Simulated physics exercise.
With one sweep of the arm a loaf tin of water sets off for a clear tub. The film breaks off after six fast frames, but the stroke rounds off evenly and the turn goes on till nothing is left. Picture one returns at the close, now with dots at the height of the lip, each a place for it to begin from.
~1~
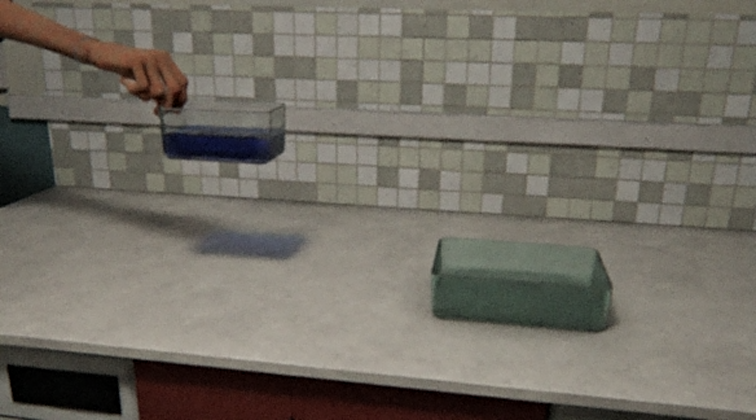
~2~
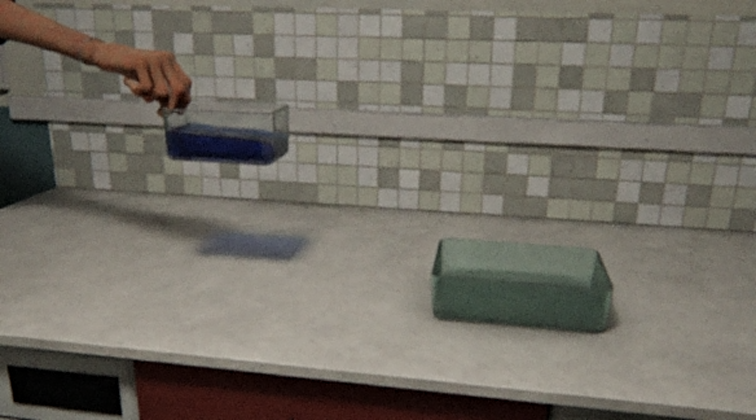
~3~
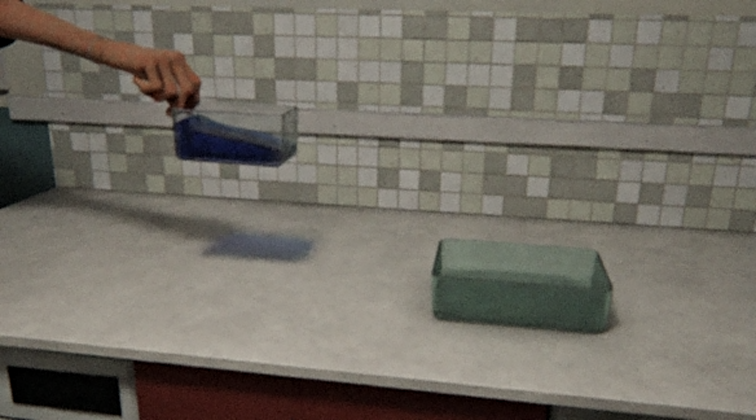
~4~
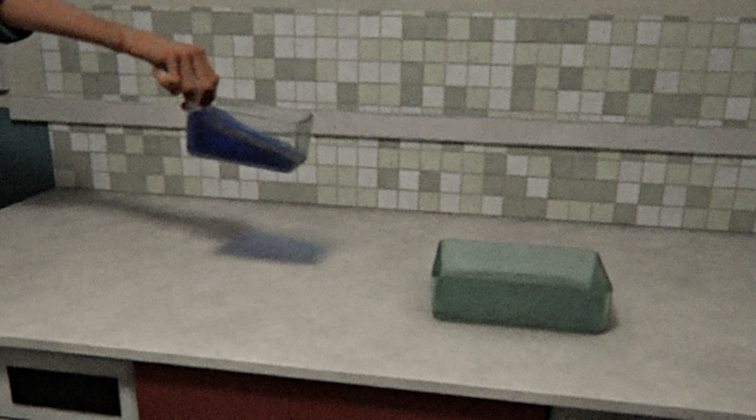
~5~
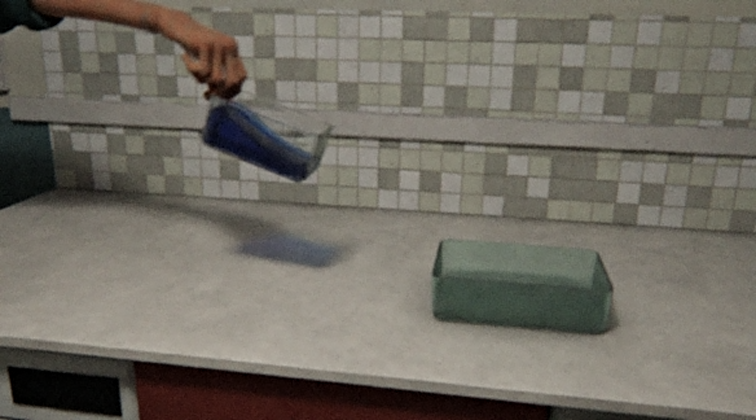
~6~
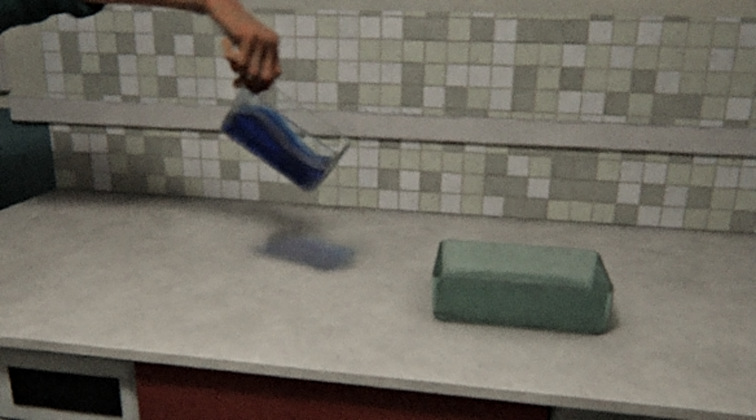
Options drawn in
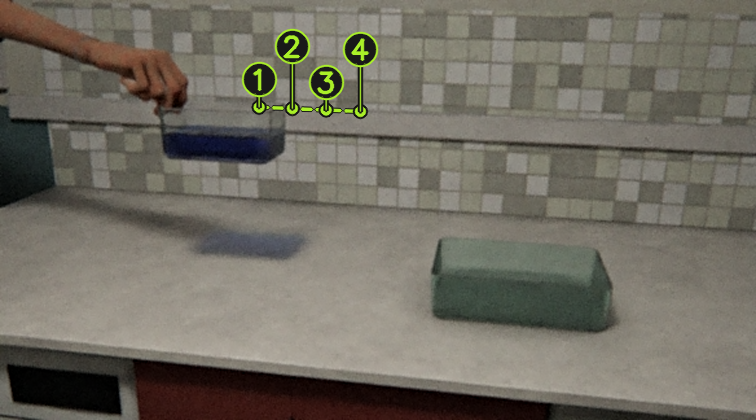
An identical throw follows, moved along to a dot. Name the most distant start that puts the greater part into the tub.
I would pick place 1.
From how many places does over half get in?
All of them.
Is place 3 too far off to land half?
No, that is safe.
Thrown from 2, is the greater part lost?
No, not at all.
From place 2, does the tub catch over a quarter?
Yes.
On the marked copy, 1 at (259, 107); 2 at (292, 108); 3 at (326, 110); 4 at (360, 111).
With 1, about 66 % lands in the tub, 23 % falls short and 11 % goes beside or beyond.
With 2, about 67 % lands in the tub, 17 % falls short and 16 % goes beside or beyond.
With 3, about 69 % lands in the tub, 8 % falls short and 23 % goes beside or beyond.
With 4, about 78 % lands in the tub, 5 % falls short and 17 % goes beside or beyond.
